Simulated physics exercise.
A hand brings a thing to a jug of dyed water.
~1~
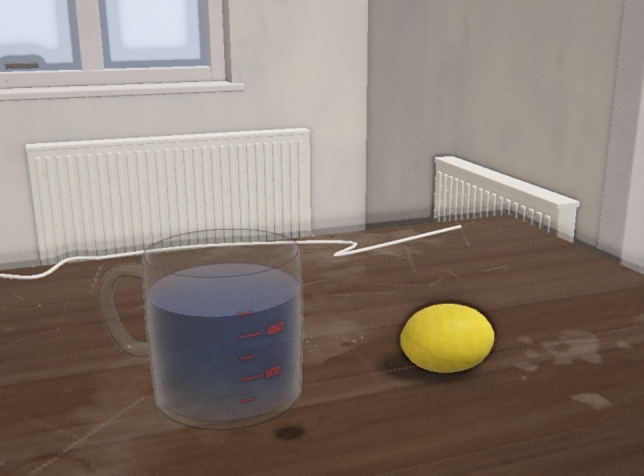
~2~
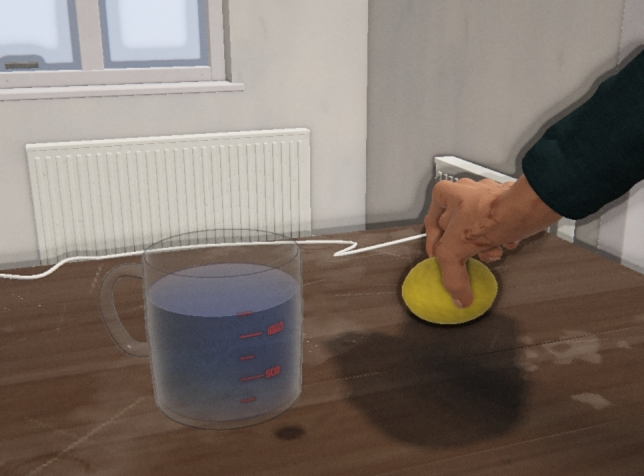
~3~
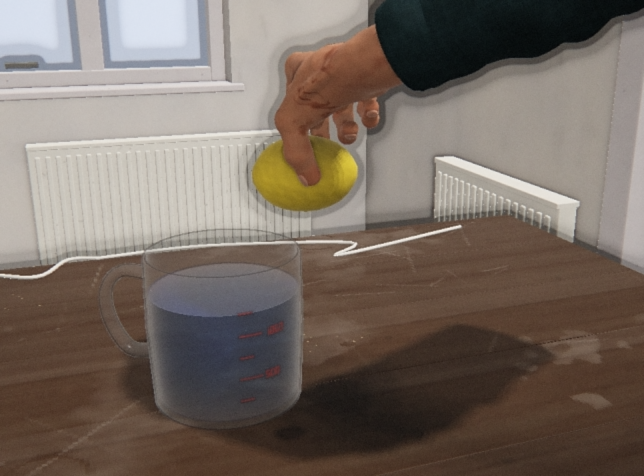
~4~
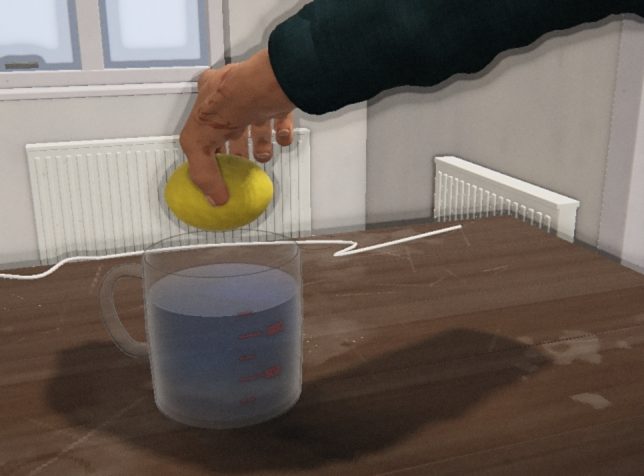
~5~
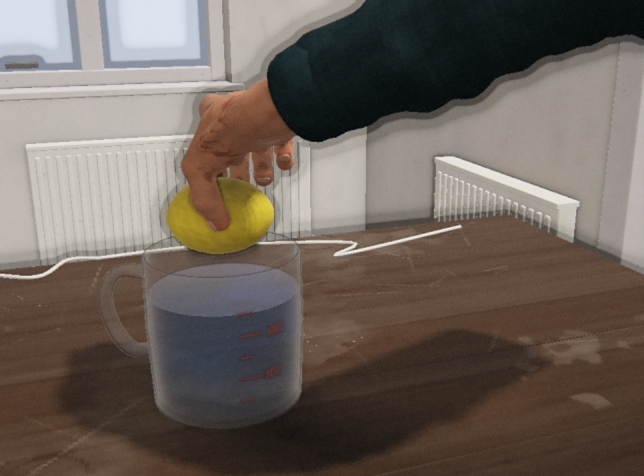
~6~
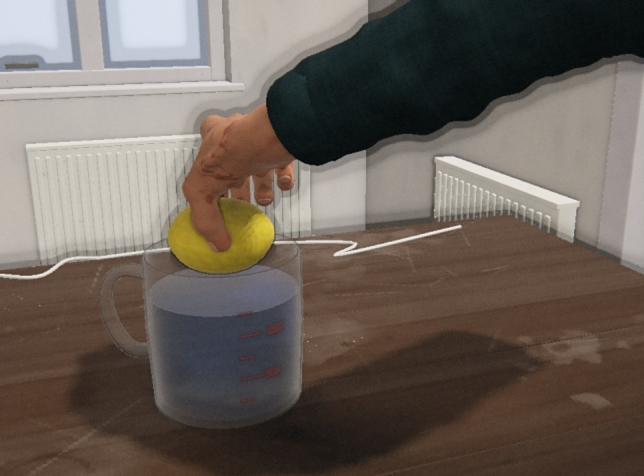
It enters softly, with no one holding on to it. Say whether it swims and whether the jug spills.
Thing: It's going to keep from going down; jug: It's going to hold the lot just fine.
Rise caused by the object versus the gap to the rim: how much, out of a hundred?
Close to 40 %.
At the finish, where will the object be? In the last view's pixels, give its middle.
Its centre ends up around (224, 295) in the last picture.
A moment on, the lemon enters the dyed water; the jug is about three quarters full.
Further on, the lemon comes up again; the jug is nearly full.
When it is over, the lemon is afloat; the jug is nearly full; none went over.
